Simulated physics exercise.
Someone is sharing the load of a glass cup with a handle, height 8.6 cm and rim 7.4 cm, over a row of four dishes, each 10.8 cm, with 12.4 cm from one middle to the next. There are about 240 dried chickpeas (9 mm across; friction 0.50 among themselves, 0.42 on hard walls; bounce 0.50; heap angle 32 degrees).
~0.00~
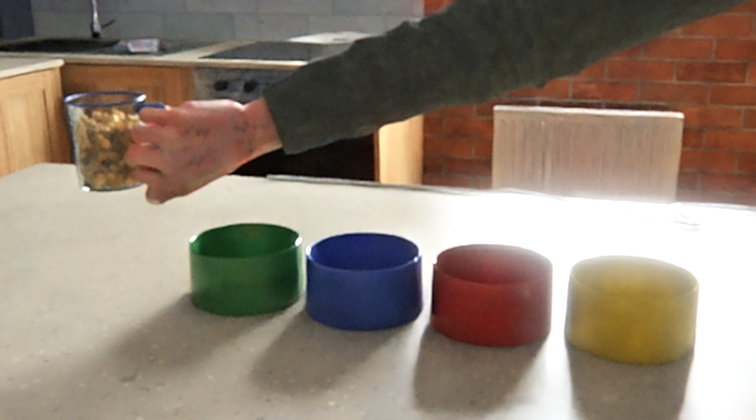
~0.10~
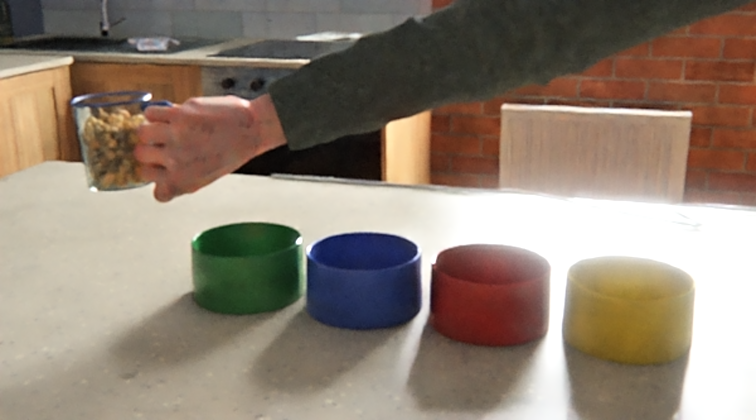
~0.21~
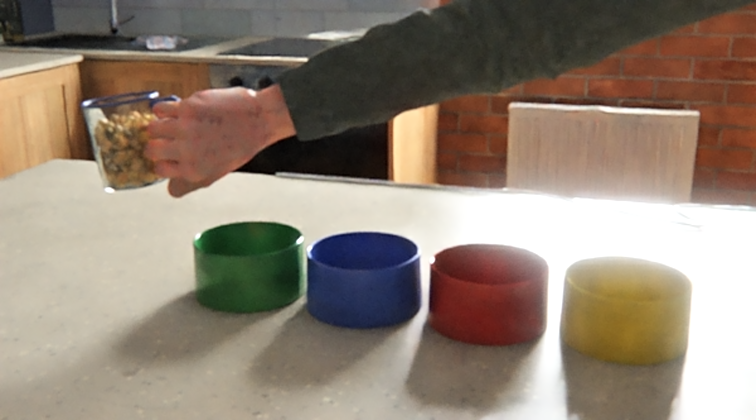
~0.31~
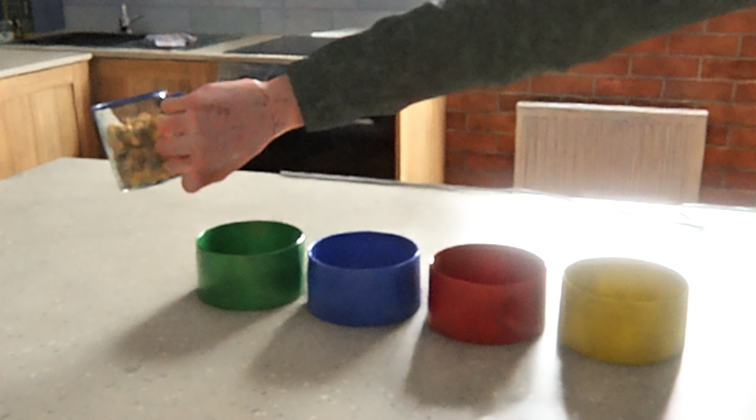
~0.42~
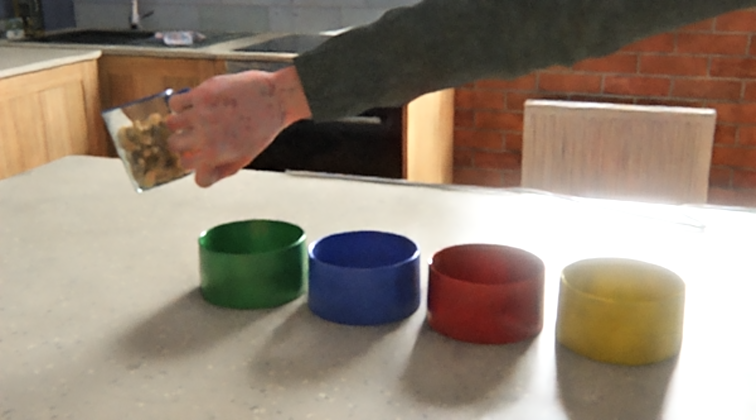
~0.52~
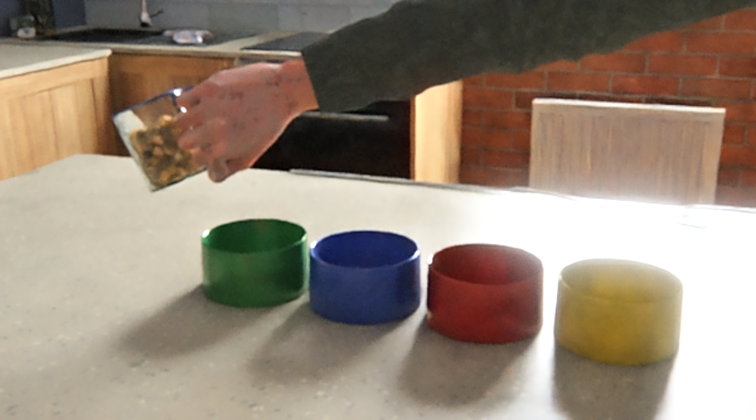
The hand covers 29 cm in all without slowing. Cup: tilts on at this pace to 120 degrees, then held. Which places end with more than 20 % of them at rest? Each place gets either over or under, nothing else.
Here is the list: Red dish under, blue dish under, green dish over, yellow dish under, counter under.
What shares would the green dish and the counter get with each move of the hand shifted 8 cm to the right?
Green 0, counter 10.
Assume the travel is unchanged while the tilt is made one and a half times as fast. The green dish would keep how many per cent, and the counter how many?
I'd expect green to end at 70 and the counter at 30.
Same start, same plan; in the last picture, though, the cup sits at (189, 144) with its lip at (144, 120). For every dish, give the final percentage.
Final shares - red 0 %, blue 90 %, green 0 %, yellow 0 %.
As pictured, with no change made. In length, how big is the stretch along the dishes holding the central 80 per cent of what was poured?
I'd put it near 7 cm.
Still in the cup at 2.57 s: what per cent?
About 20 %.
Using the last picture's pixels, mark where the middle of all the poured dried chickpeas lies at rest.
After settling, the middle sits near (265, 271).
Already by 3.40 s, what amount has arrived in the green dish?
By that moment it's near 95 percent.
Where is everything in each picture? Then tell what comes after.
In the first frame, cup at (109, 141), tilt 0 degrees, lip at (73, 97), moved 0.0 cm; middle of the pieces at (111, 155); green dish at (245, 241); blue dish at (364, 251); red dish at (493, 263); yellow dish at (633, 276).
In the second frame, cup at (117, 141), tilt 2 degrees, lip at (80, 99), moved 0.4 cm; middle of the pieces at (119, 155).
In the third frame, cup at (129, 141), tilt 7 degrees, lip at (89, 103), moved 1.4 cm; middle of the pieces at (132, 155).
In the fourth frame, cup at (140, 141), tilt 13 degrees, lip at (100, 107), moved 2.3 cm; middle of the pieces at (144, 155).
In the fifth frame, cup at (152, 142), tilt 18 degrees, lip at (110, 111), moved 3.3 cm; middle of the pieces at (157, 155).
In the sixth frame, cup at (164, 142), tilt 23 degrees, lip at (121, 115), moved 4.2 cm; middle of the pieces at (170, 155); green dish at (254, 236); blue dish at (365, 249); red dish at (486, 263); yellow dish at (620, 279). Its pace works out near 50 degrees a second; the hand travels 9 cm a second.
After 1.75 s, tilt 84 degrees; cup holds 100 %.
After 2.57 s, tilt 120 degrees; cup holds 20 %, green 80 %.
After 3.40 s, tilt 120 degrees; cup holds 0 %, green 95 %.
In the end, at 3.7 s, red 0 %, blue 0 %, green 95 %, yellow 0 %, counter 5 %.
